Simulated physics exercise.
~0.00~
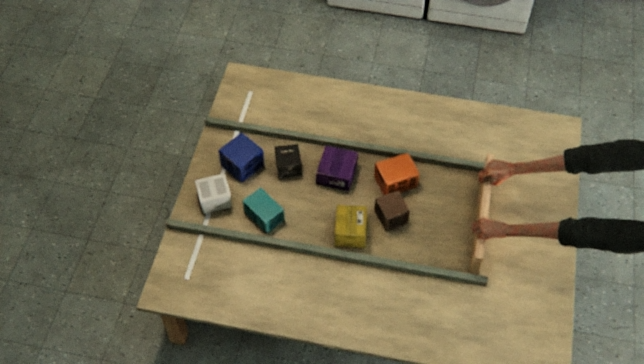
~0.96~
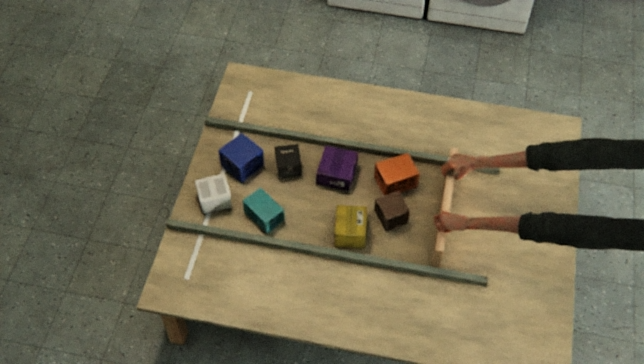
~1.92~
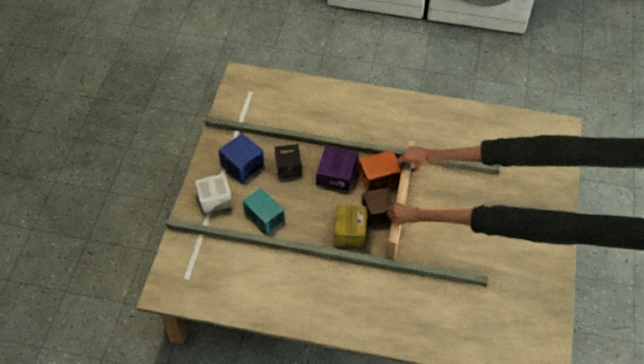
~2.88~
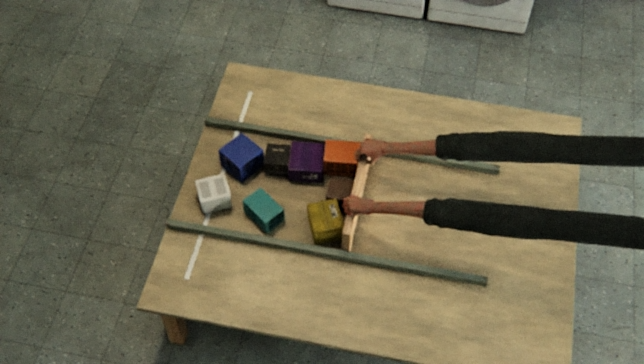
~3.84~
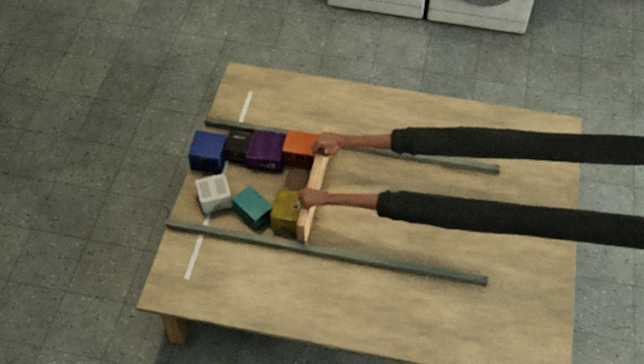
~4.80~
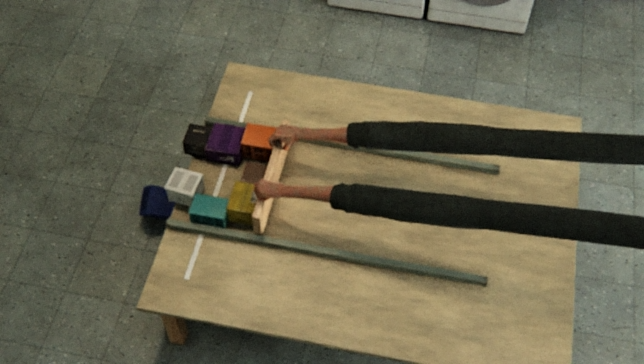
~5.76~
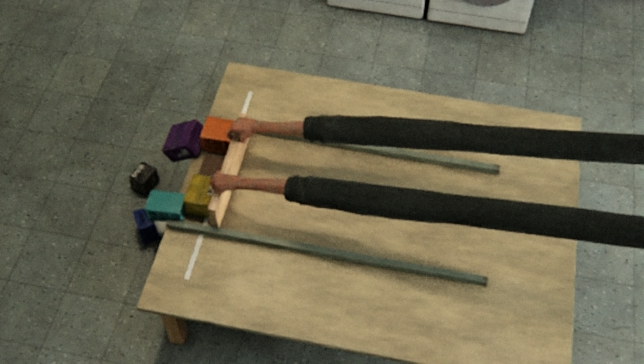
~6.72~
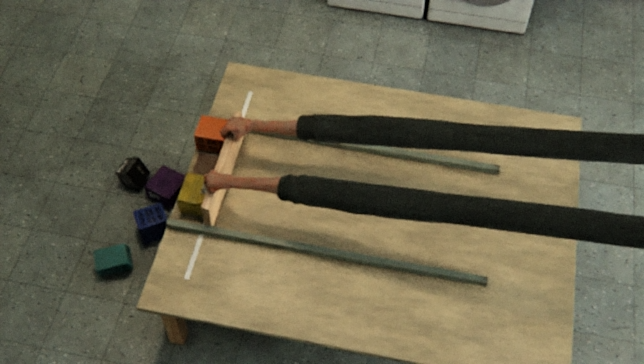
Hands pushing a wooden plank left across a table, sweeping coloured boxes along until five drop off the edge and three remain.
